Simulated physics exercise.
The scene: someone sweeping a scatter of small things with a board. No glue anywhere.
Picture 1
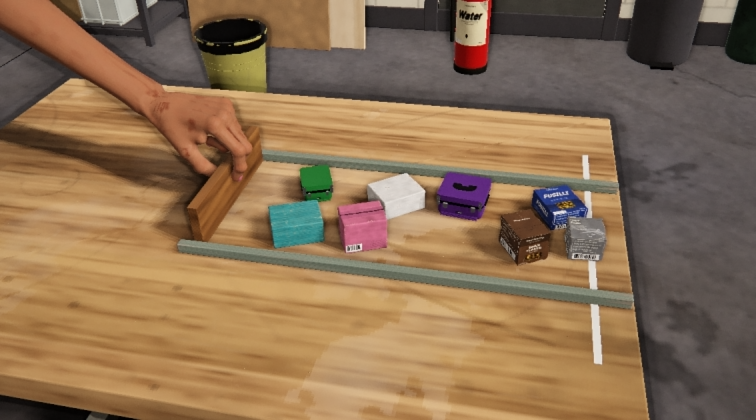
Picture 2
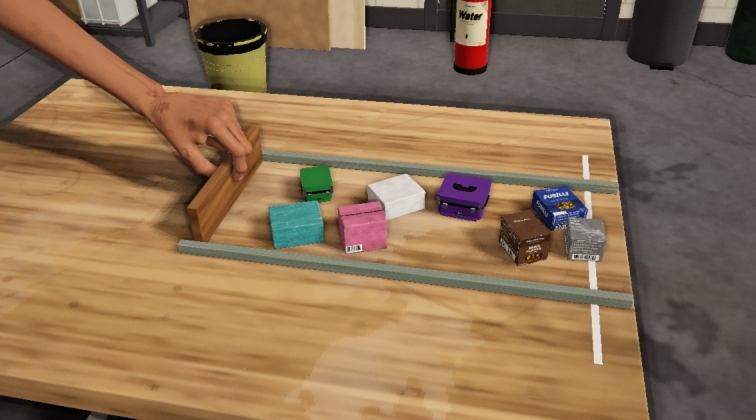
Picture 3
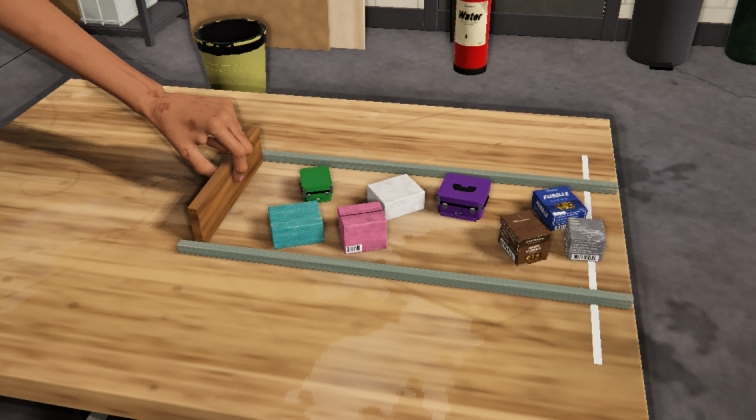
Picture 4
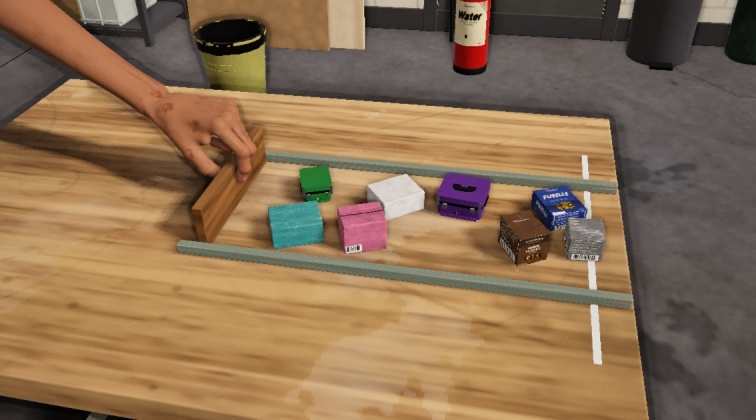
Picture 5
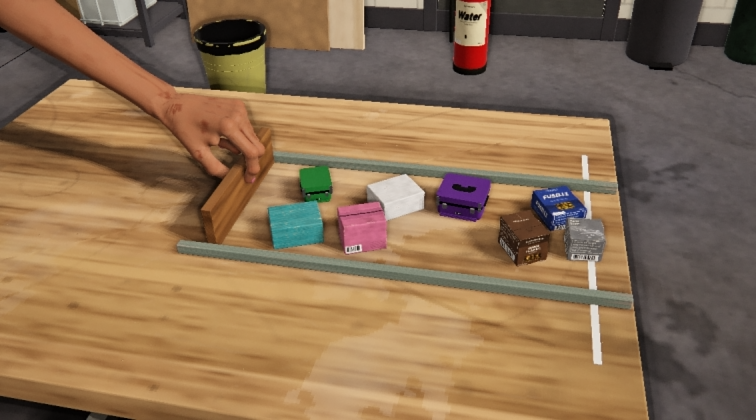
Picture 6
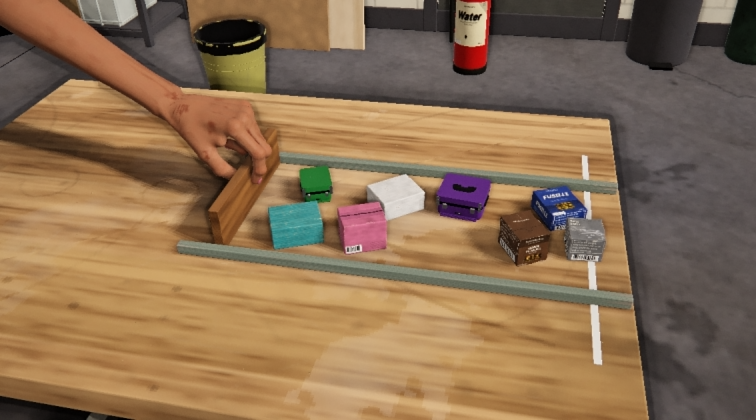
On a wooden tabletop, a hand slides a wooden board slightly right toward small colourful boxes, which stay still between two rails.
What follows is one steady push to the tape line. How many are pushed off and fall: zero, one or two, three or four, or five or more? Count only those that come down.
As it turns out, the number that fall off is five or more.
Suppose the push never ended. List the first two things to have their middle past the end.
In order: The blue box, the grey box.
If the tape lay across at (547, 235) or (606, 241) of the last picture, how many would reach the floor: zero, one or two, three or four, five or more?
For each place: Three to four; five or more.
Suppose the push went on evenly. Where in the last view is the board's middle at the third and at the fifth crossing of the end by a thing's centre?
At (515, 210) for the third, at (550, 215) for the fifth.
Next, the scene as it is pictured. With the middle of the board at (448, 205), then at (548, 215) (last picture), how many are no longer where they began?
At the one place 8, at the other 8.
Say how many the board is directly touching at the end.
In contact: 2.
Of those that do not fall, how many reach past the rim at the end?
1 of them.
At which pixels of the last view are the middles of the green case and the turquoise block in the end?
The green case at (606, 216), the turquoise block at (622, 268).
A little later, none off yet; grey box at rest near (584, 240); blue box at rest near (559, 208); brown box at rest near (523, 238).
Next, none off yet; grey box at rest near (588, 239); blue box shifted about its own width near (589, 211); brown box shifted a little near (549, 238).
Later still, two off so far; grey box dropping; blue box dropping; brown box tilted a little near (650, 251).
When it is over, the number that fall off is five or more; down, pink box, white block, purple case, brown box, blue box and grey box.
